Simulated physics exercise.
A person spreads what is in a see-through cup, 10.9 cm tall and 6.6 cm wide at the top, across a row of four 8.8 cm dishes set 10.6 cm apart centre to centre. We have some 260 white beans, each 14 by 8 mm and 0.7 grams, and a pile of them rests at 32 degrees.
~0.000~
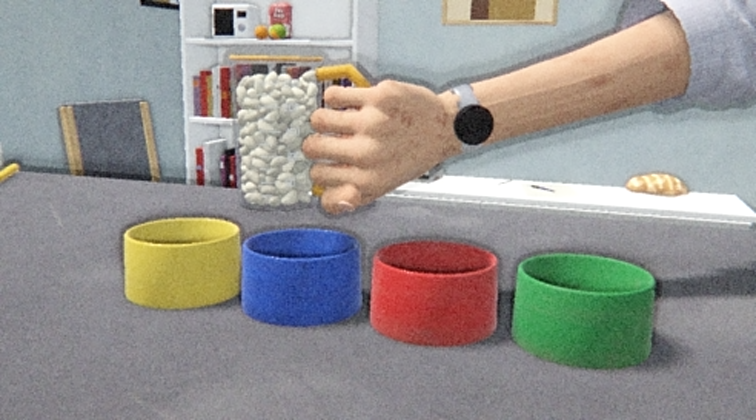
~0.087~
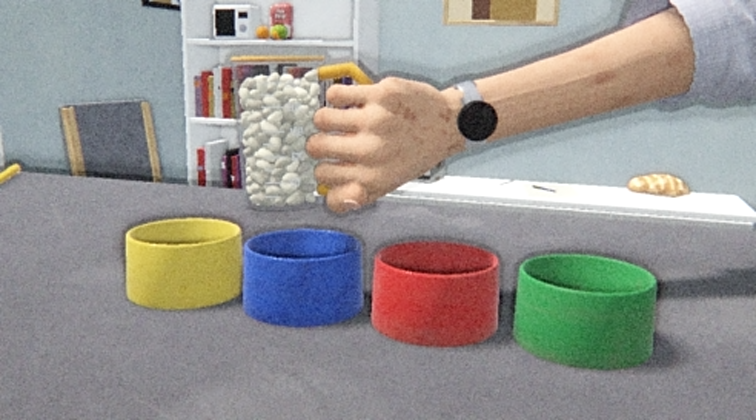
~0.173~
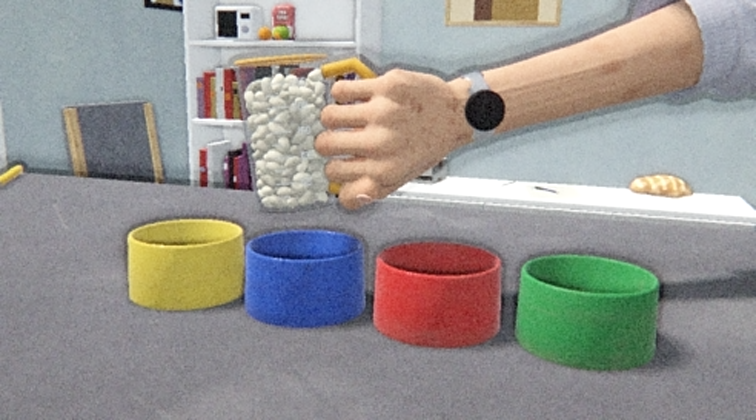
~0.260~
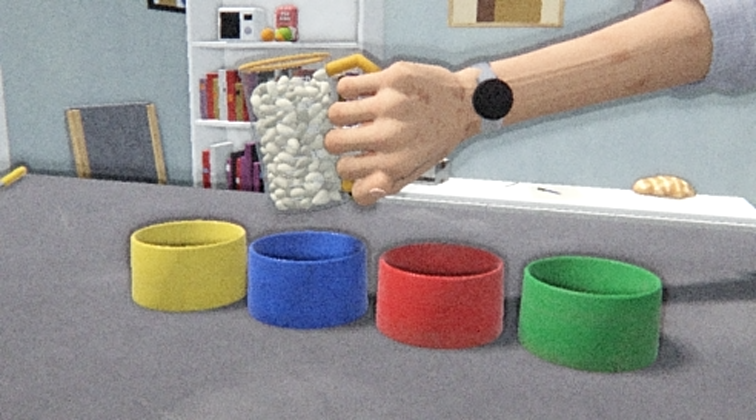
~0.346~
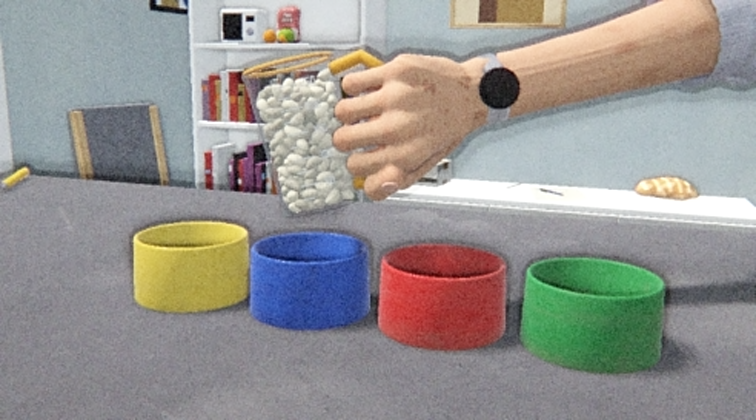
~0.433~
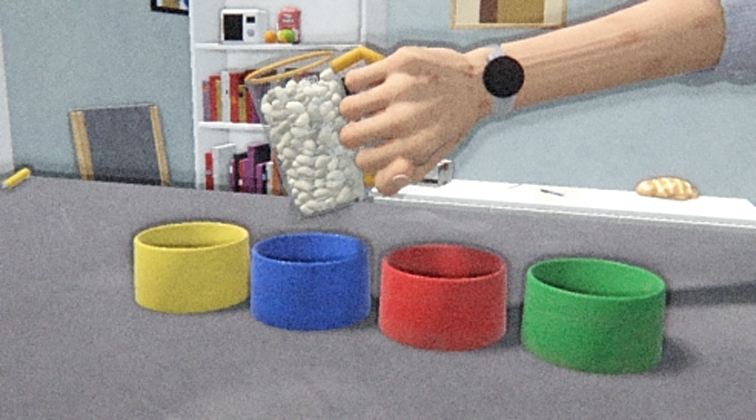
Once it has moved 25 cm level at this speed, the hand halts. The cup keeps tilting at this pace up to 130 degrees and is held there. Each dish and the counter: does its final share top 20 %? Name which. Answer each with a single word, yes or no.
Red yes, blue yes, green no, yellow no, counter yes.
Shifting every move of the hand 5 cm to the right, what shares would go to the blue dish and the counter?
The blue dish would get 0 and the counter 0.
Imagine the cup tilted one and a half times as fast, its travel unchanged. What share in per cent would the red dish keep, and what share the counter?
In that case you'd see red at 0 and the counter at 10.
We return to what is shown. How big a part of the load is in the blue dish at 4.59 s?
Share at that time: Approx. 30 per cent.
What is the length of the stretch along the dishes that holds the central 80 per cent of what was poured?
13 cm, roughly.
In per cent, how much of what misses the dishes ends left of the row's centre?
Share: About 50 in a hundred.
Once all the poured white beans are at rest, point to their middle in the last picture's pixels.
Centre at rest, approx.: (378, 305) px.
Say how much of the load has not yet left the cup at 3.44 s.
That would be some 0 per cent.
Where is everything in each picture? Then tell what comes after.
In the first picture, cup at (278, 132), tilt 0 degrees, lip at (237, 58), moved 0.0 cm; middle of the pieces at (279, 135); yellow dish at (183, 232); blue dish at (302, 244); red dish at (435, 258); green dish at (585, 273).
In the second picture, cup at (281, 133), tilt 2 degrees, lip at (239, 60), moved 0.2 cm; middle of the pieces at (283, 136).
In the third picture, cup at (289, 134), tilt 6 degrees, lip at (242, 65), moved 0.7 cm; middle of the pieces at (291, 137).
In the fourth picture, cup at (298, 136), tilt 10 degrees, lip at (246, 70), moved 1.2 cm; middle of the pieces at (300, 139).
In the fifth picture, cup at (306, 137), tilt 15 degrees, lip at (250, 76), moved 1.7 cm; middle of the pieces at (308, 140).
In the sixth picture, cup at (313, 138), tilt 19 degrees, lip at (253, 82), moved 2.2 cm; middle of the pieces at (315, 141); yellow dish at (192, 236); blue dish at (311, 249); red dish at (444, 262); green dish at (595, 278). The cup turns about 50 degrees a second and travels 6 cm a second.
After 2.24 s, tilt 112 degrees; cup holds 70 %, blue 25 %.
After 3.44 s, tilt 130 degrees; cup holds 0 %, red 35 %, blue 30 %.
Then, at 4.59 s, tilt 130 degrees; cup holds 0 %, red 35 %, blue 30 %.
By 4.9 s all is still; red 35 %, blue 30 %, green 0 %, yellow 0 %, counter 35 %.
